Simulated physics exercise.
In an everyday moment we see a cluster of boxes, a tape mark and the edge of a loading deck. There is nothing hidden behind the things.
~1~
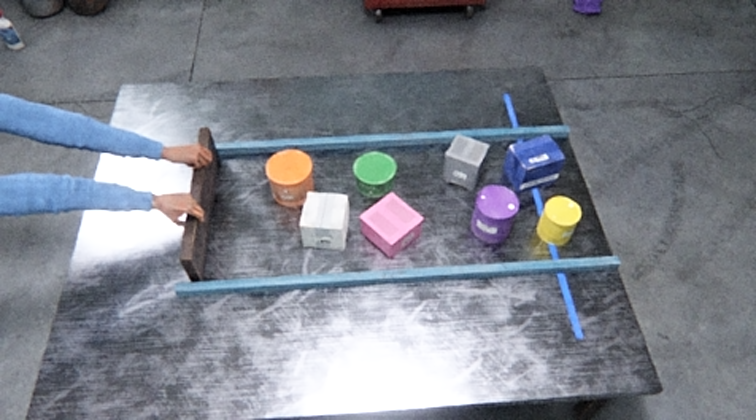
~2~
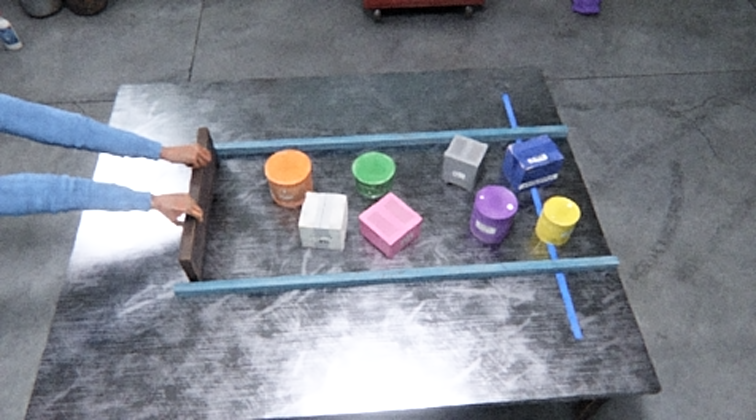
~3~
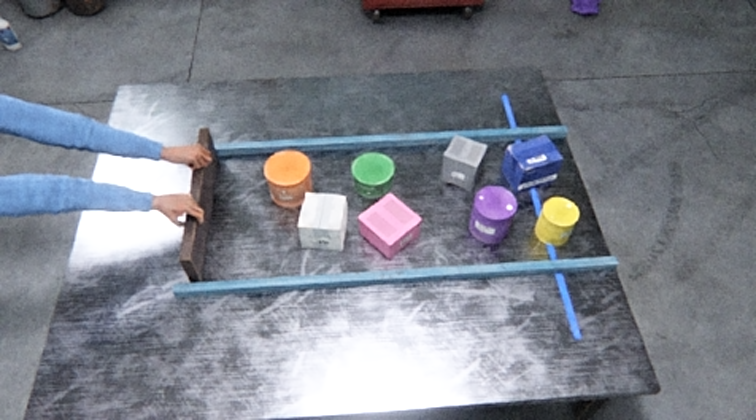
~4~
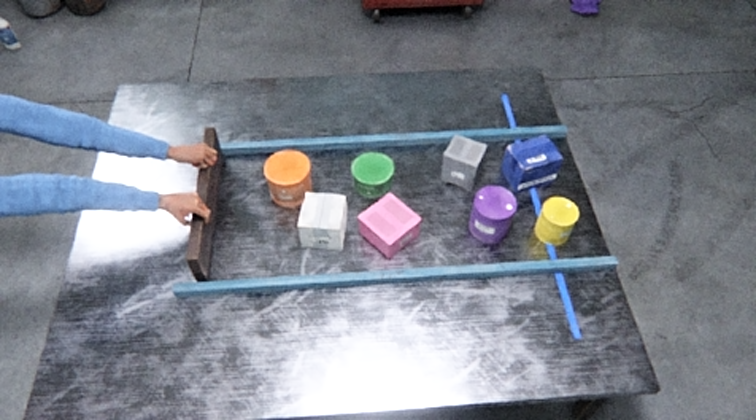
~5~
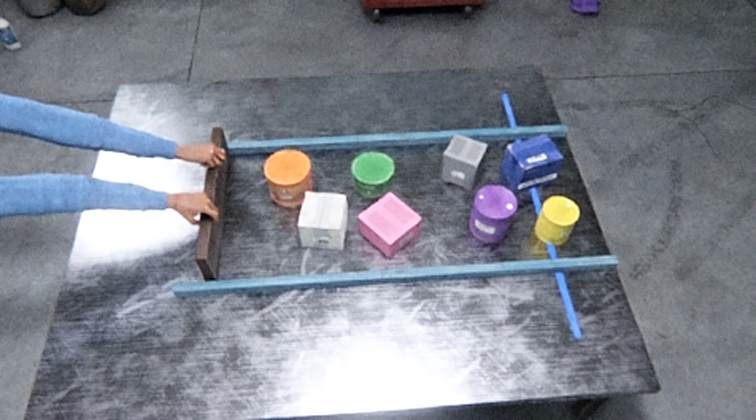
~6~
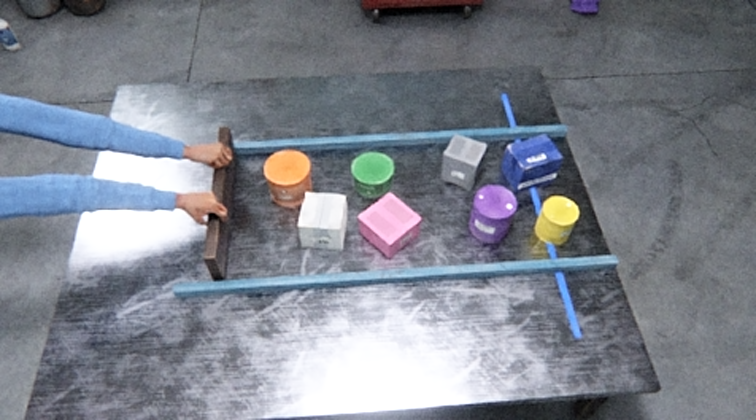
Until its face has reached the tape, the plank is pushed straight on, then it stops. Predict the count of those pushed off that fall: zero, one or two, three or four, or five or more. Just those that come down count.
The drop count passes four.
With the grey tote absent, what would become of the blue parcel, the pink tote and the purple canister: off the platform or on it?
The blue parcel falls away while the pink tote falls away, and the purple canister falls away.
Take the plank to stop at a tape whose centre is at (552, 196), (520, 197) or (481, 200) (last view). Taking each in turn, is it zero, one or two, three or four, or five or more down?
Going one by one, the answers are more than four, three or four and 1 or 2.
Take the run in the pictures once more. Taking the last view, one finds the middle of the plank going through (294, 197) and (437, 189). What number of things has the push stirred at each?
The number moved is 1 and then 8.
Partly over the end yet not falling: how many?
0 is the number.
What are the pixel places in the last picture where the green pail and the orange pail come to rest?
Green pail: (543, 145); orange pail: (556, 172).
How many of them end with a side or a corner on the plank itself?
It's 3.
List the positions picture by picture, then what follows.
Yellow canister (558, 221); blue parcel (533, 164); purple canister (494, 214); plank (201, 202); tape (537, 197), in the first frame.
Blue parcel (532, 164); green pail (374, 175), in the second frame.
Purple canister (492, 215); plank (201, 203), in the third frame.
Yellow canister (556, 221); orange pail (289, 179), in the fourth frame.
Blue parcel (531, 164); pink tote (390, 226), in the fifth frame.
Yellow canister (556, 221); blue parcel (531, 164); purple canister (492, 214); plank (222, 201); tape (535, 197), in the sixth frame.
A little later, none off yet; yellow canister at rest near (556, 221); blue parcel at rest near (531, 164); purple canister at rest near (492, 214).
Next, none off yet; yellow canister at rest near (556, 221); blue parcel shifted a little near (542, 164); purple canister shifted a little near (513, 213).
Later still, none off yet; yellow canister tilted well over near (629, 231); blue parcel shifted about its own width near (586, 167); purple canister shifted well along near (591, 208).
When it is over, the number that fall off is five or more; down, pink tote, grey tote, purple canister, blue parcel and yellow canister.
